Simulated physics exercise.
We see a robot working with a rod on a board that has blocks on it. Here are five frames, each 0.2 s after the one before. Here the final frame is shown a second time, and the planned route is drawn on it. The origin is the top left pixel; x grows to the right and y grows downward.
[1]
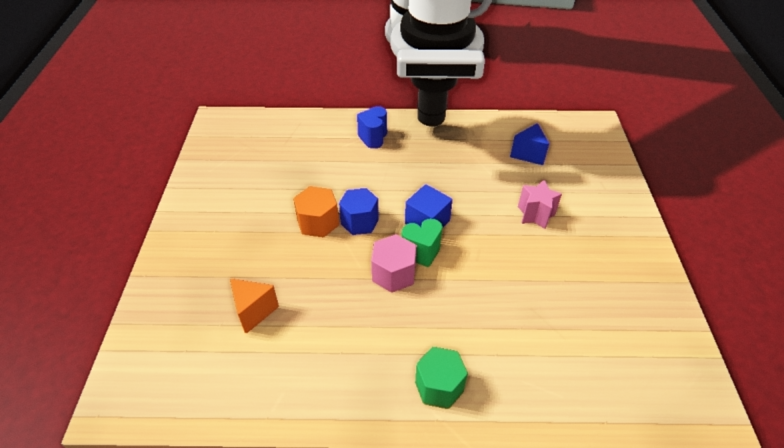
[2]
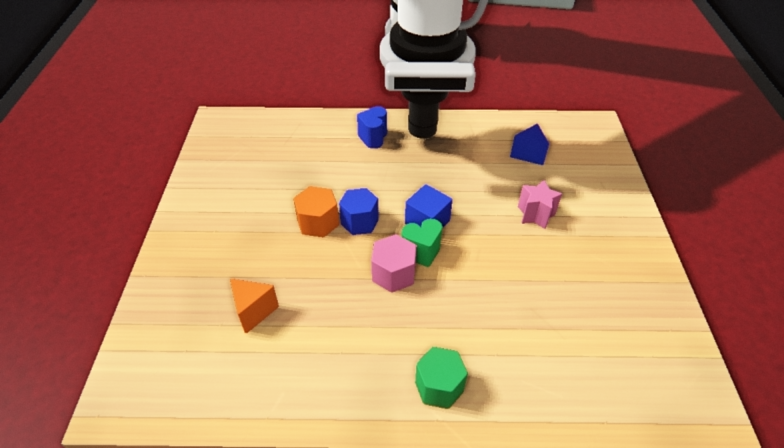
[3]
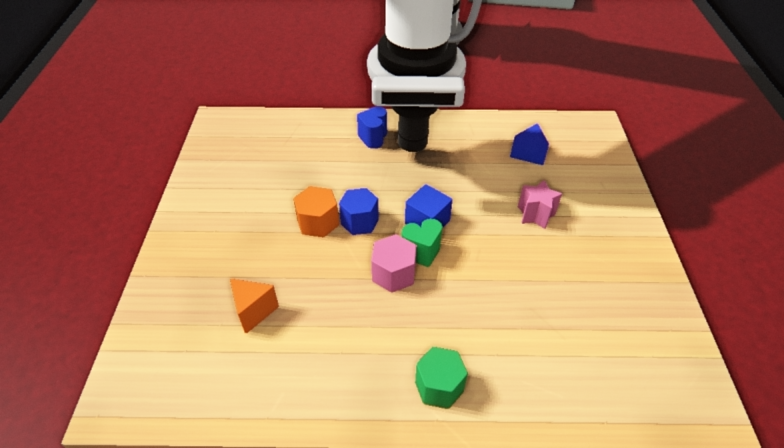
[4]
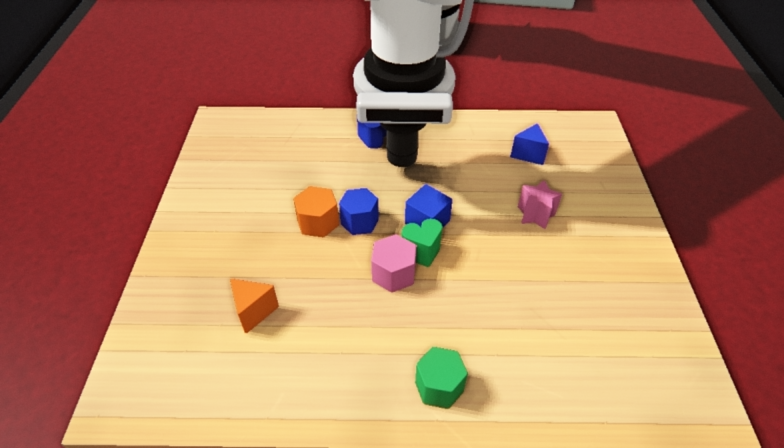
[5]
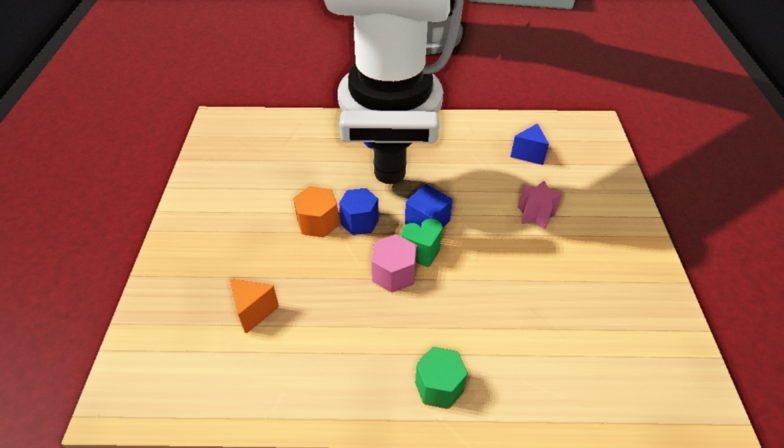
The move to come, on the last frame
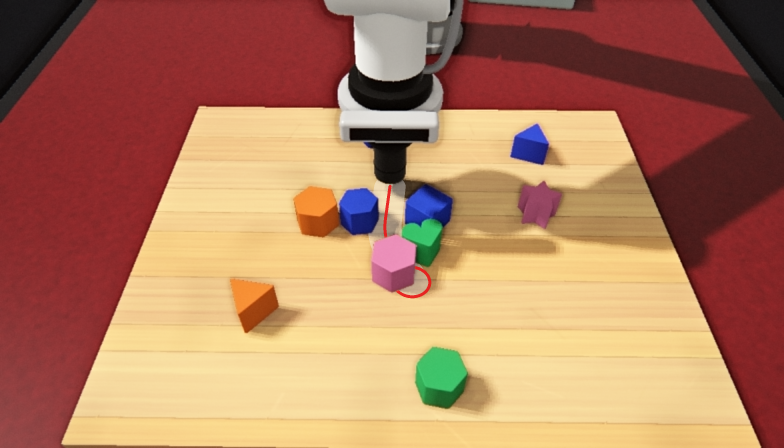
A robot arm slowly moved its dark rod from the far edge of a wooden board toward the blue, pink and green blocks near the middle, drifting slightly left, while every block stayed still.
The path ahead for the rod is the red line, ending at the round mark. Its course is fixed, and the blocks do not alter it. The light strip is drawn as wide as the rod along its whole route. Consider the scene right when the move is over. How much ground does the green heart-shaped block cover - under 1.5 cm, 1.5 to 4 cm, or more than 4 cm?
Distance: 1.5 to 4 cm.
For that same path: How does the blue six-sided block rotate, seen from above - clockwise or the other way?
Spins clockwise.
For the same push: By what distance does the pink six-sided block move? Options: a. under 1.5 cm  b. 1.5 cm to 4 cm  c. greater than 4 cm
Correct choice: C.
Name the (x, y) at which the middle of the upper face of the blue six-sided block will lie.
At pixel (348, 215).
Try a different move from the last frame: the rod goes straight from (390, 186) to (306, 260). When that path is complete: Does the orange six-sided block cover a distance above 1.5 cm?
Yes.
Path on the board, from (390, 186) via (386, 216) and (390, 249), ending at (412, 282).
The first path, step by step. One third of the way, rod at (386, 206); blue six-sided block at (354, 207), turned 20° clockwise.
Two thirds of the way, rod at (390, 238); orange six-sided block at (311, 201); blue six-sided block at (348, 215), turned 45° clockwise; pink six-sided block at (395, 259); green heart-shaped block at (428, 234), turned 15° anticlockwise.
At the end, rod at (412, 270); orange six-sided block at (311, 201); blue six-sided block at (348, 215), turned 45° clockwise; pink six-sided block at (400, 293), turned 50° clockwise; green heart-shaped block at (440, 244), turned 90° anticlockwise; blue square piece in place.
